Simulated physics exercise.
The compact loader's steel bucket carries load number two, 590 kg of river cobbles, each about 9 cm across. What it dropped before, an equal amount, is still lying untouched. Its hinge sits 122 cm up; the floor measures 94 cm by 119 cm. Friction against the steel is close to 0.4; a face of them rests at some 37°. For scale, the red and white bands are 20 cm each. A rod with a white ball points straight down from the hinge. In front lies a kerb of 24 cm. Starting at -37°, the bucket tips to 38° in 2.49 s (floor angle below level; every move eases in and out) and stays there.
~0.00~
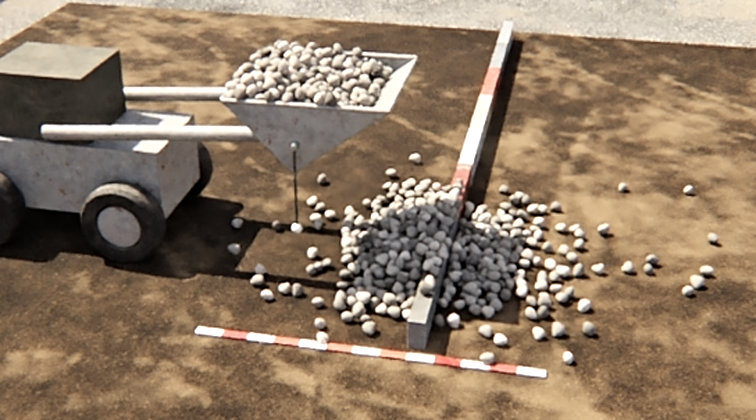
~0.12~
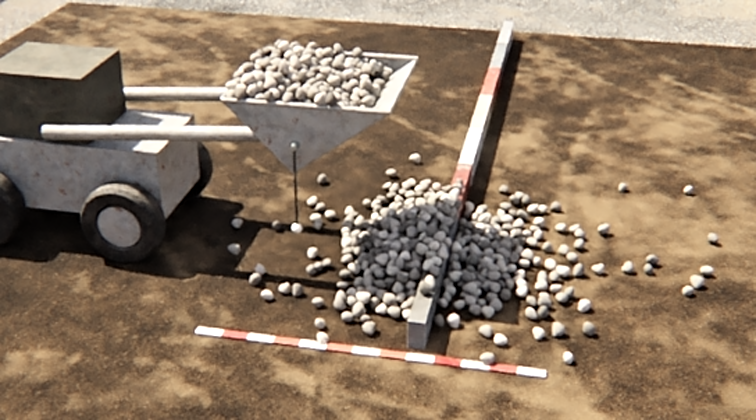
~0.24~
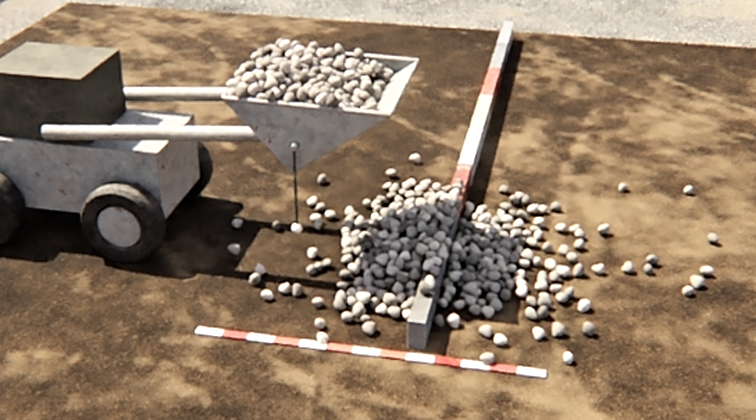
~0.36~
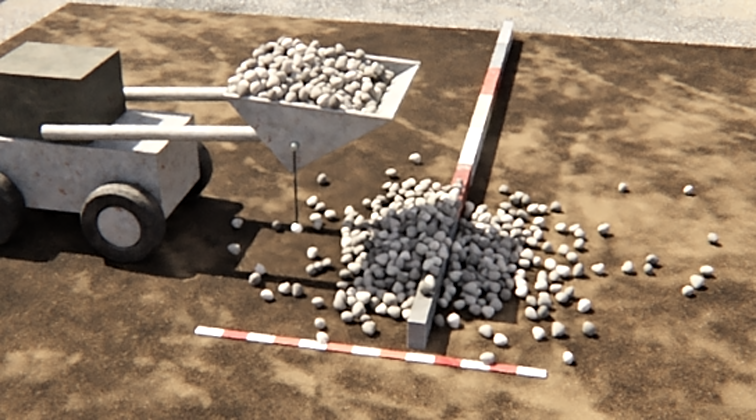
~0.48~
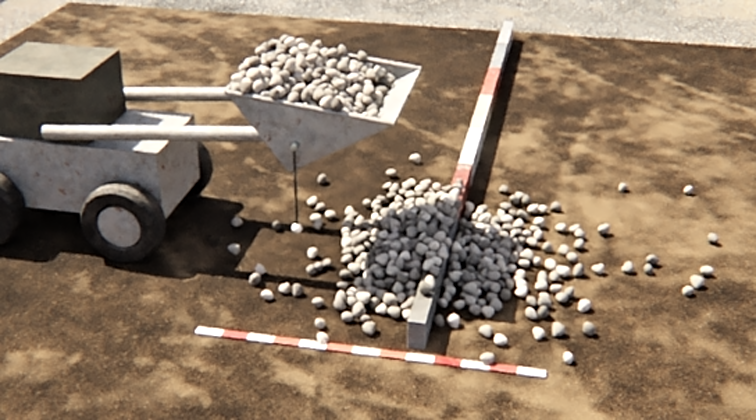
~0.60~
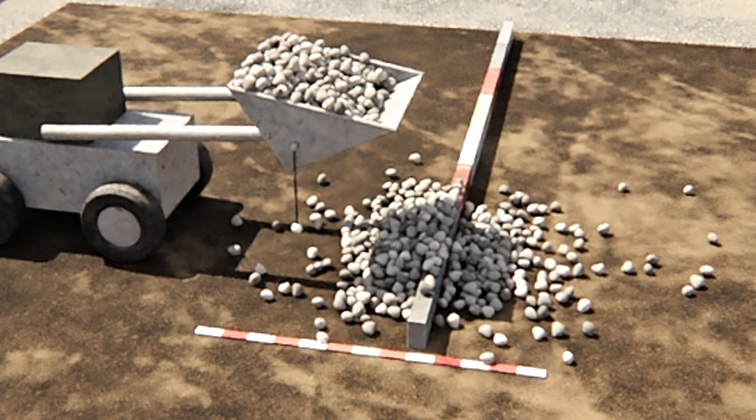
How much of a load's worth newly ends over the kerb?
Some 31 per cent is added.
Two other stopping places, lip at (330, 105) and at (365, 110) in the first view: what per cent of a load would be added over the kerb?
Near 0 per cent from the first place, 10 from the second.
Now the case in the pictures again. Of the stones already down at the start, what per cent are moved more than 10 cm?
Roughly 20 per cent of them.
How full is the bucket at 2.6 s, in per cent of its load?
Roughly 10 per cent is still inside.
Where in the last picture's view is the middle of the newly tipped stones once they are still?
Around (414, 235).
After 1.9 s the floor is at 26°; in per cent of one load, 82 in the bucket, 85 on this side of the kerb, 34 over the kerb; the foremost stones are at (678, 257).
After 2.6 s the floor is at 38°; in per cent of one load, 12 in the bucket, 135 on this side of the kerb, 54 over the kerb; the foremost stones are at (678, 257).
After 2.9 s the floor is at 38°; in per cent of one load, 0 in the bucket, 138 on this side of the kerb, 62 over the kerb; the foremost stones are at (678, 257).
After 5.7 s the floor is at 38°; in per cent of one load, 0 in the bucket, 136 on this side of the kerb, 64 over the kerb; the foremost stones are at (678, 257). Net gain over the kerb, 31.
